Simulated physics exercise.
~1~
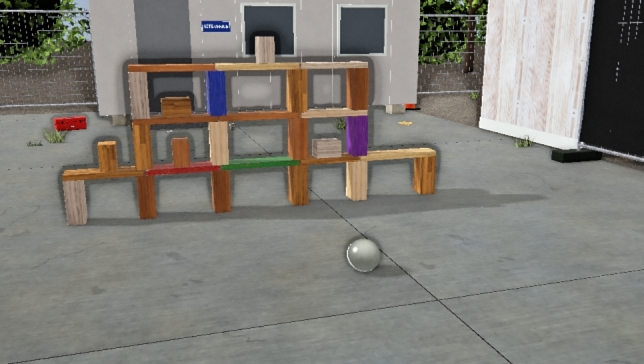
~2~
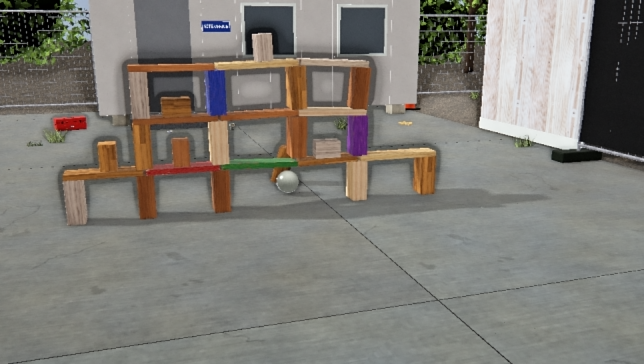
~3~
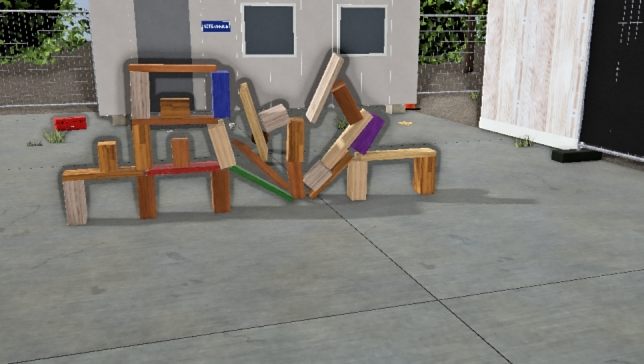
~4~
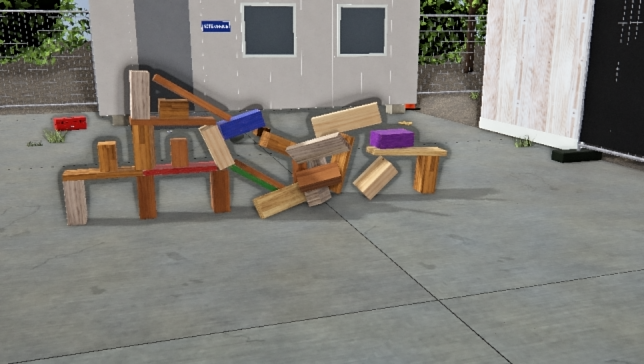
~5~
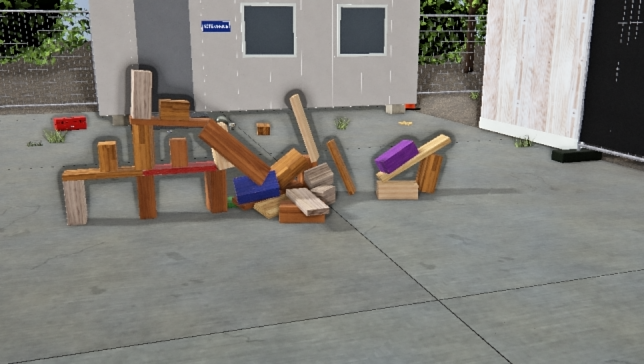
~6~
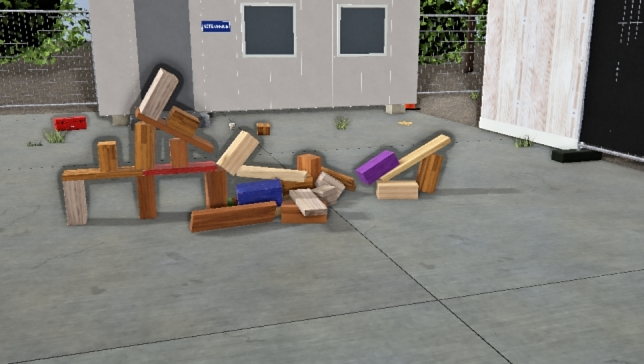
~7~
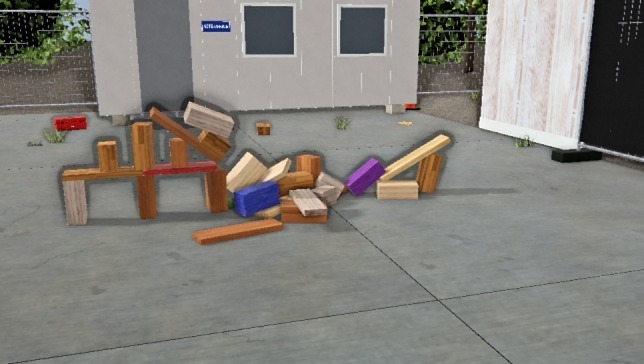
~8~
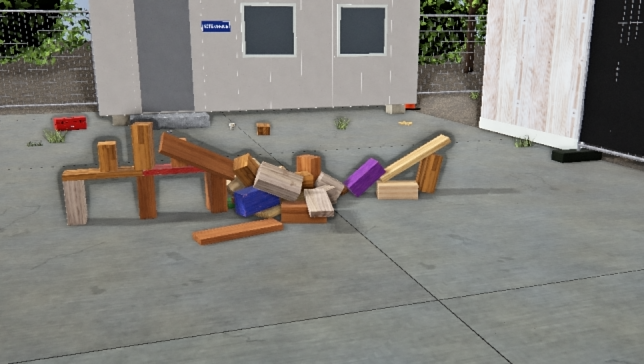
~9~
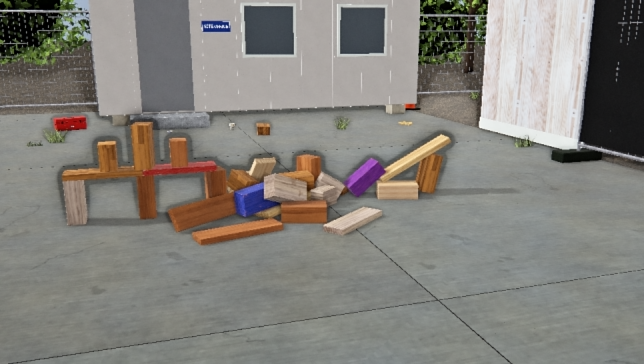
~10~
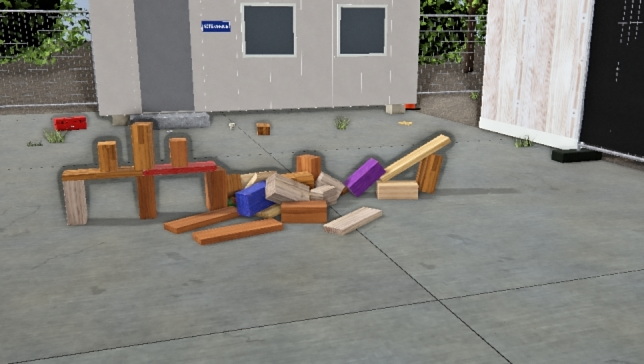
A steel ball rolls into the block structure, and its middle and right side collapse.
